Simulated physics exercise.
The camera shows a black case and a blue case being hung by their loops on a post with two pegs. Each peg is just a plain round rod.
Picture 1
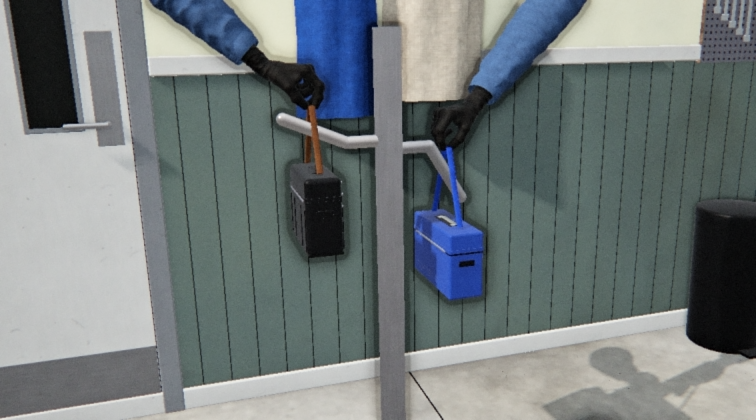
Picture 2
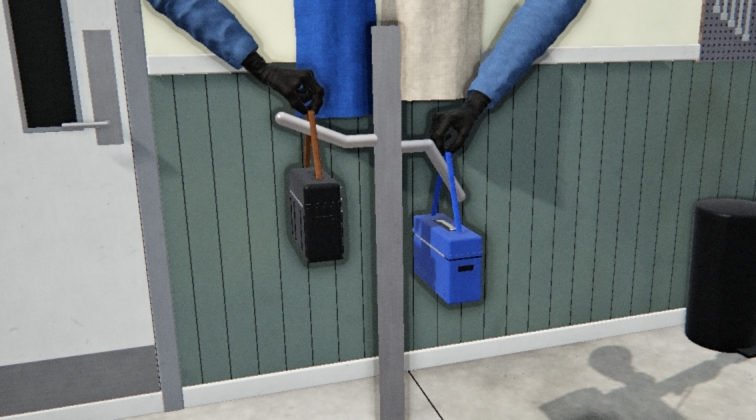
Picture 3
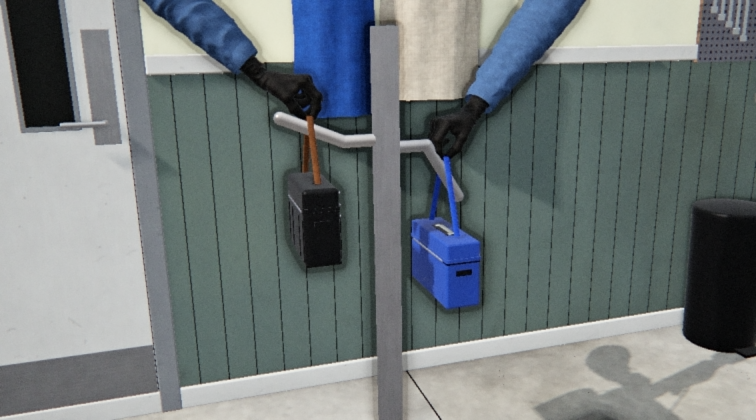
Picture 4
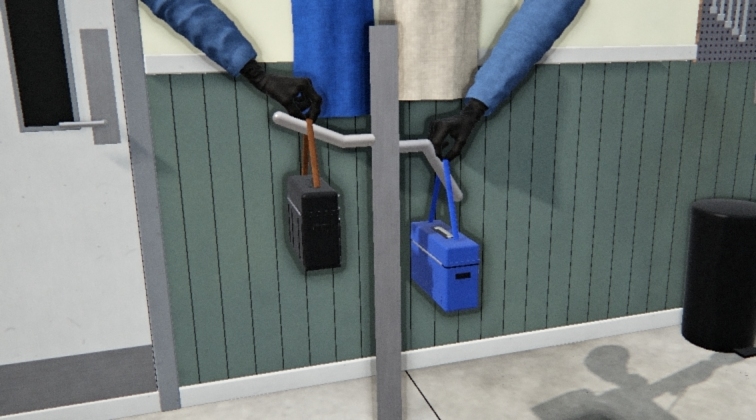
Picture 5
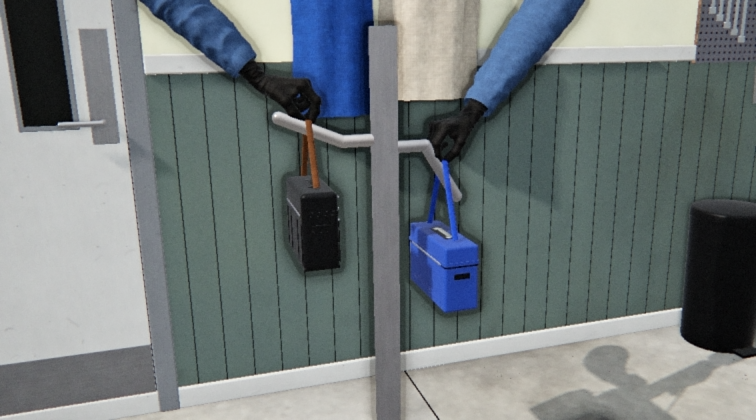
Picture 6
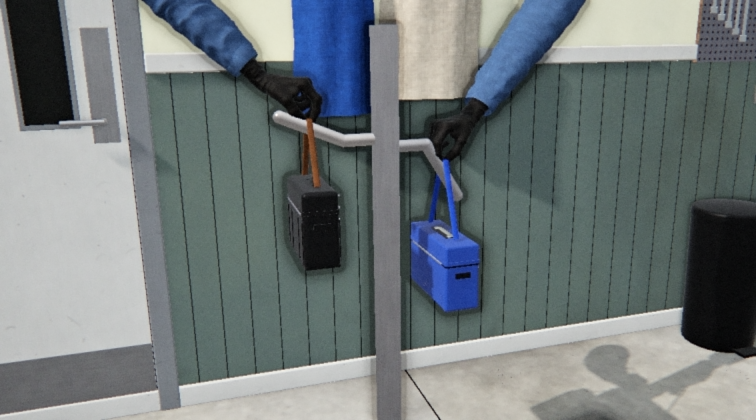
Two gloved hands lowered a black case on the left and a blue case on the right slightly, by their loops, beside a post with two pegs, then kept them nearly still.
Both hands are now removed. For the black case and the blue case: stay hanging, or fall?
The black case stays hanging; the blue case falls.
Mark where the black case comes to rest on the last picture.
It ends up roughly at (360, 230).
Then, 0.26 s after the last picture, black case hanging near (319, 226); blue case falling near (442, 333).
Then, 0.50 s after the last picture, black case hanging near (342, 232); blue case on the floor.
Then, 0.96 s after the last picture, black case hanging near (357, 231); blue case on the floor.
At rest, black case hanging near (360, 230); blue case on the floor. The black case remains on its peg and the blue case slips off its peg.
